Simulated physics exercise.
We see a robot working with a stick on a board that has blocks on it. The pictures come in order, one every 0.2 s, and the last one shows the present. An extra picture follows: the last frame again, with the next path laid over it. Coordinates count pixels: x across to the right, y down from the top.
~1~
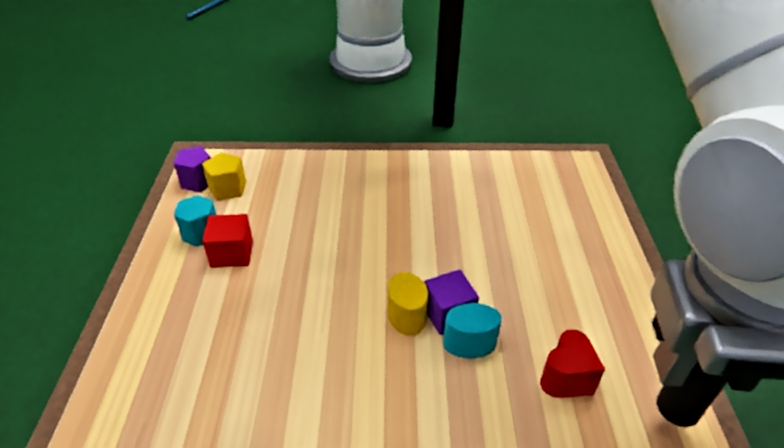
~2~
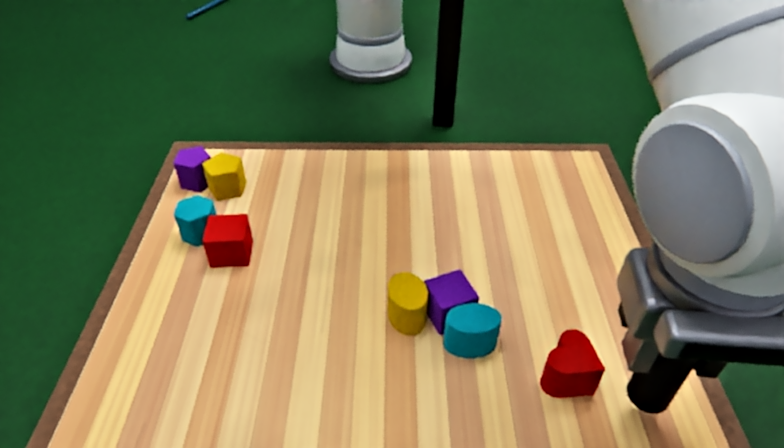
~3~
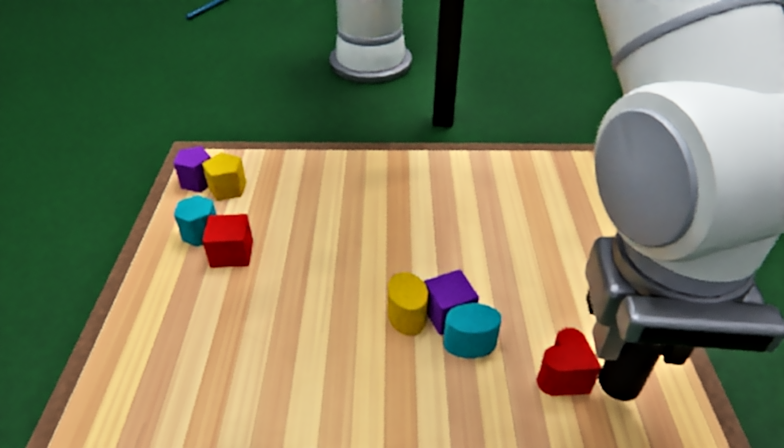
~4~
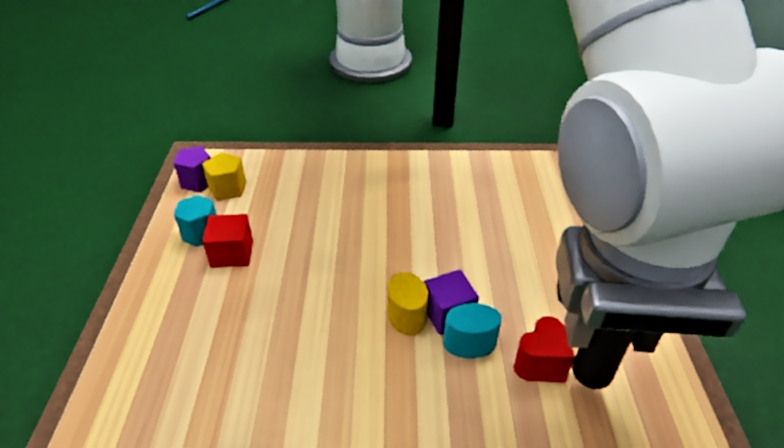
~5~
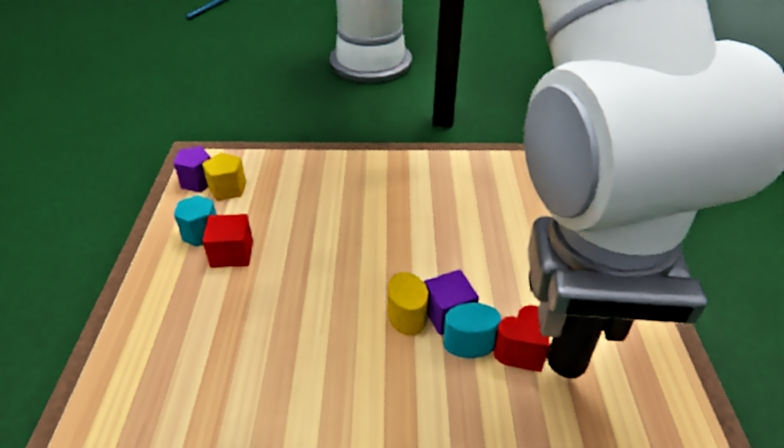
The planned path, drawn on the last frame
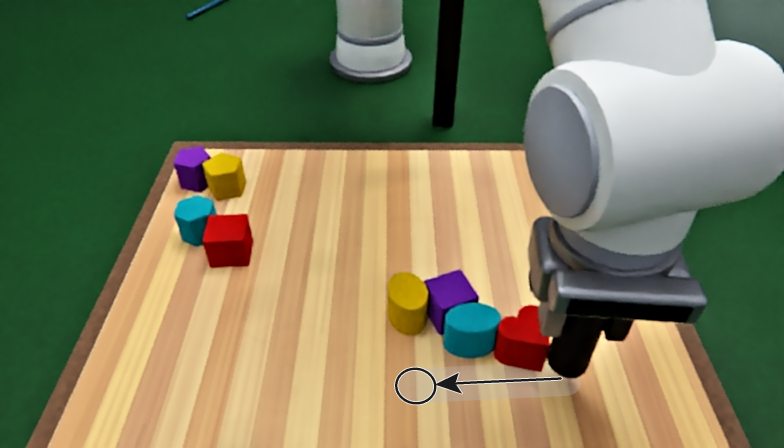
A white robot arm holding a short black stick reaches over the right side of a striped wooden board on a green surface, seen from above at an angle. Yellow, purple and turquoise blocks cluster near the centre, a red heart sits to their right, and four more blocks gather at upper left. The arm moves left, pushing the heart leftward and slightly up beside the turquoise block, while the camera stays still.
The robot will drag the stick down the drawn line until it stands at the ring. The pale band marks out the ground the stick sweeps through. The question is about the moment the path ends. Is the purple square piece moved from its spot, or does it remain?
It is moved off its spot.
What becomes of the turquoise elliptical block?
It leaves its spot.
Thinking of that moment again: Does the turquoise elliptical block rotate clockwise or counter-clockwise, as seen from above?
Looking down, it rotates anti-clockwise.
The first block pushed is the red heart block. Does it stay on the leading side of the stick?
The red heart block won't stay at the front of the stick.
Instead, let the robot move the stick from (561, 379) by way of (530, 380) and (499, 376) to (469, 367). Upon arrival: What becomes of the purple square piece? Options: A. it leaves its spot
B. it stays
A (it leaves its spot)
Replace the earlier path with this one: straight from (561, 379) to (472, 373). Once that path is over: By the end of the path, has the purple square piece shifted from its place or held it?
The answer is that it is displaced.
Drawn move, from (561, 379) directly to (416, 386).
On the path given first. One third of the way, stick (516, 364); purple square piece (443, 278); turquoise elliptical block (466, 306), turned 50° anticlockwise; red heart block (509, 322), turned 75° clockwise.
Two thirds of the way, stick (466, 366); purple square piece (443, 277); turquoise elliptical block (466, 305), turned 50° anticlockwise; red heart block (505, 322), turned 90° clockwise.
At the end, stick (417, 369); yellow elliptical block still; purple square piece (443, 277); turquoise elliptical block (466, 305), turned 50° anticlockwise; red heart block (505, 322), turned 90° clockwise.
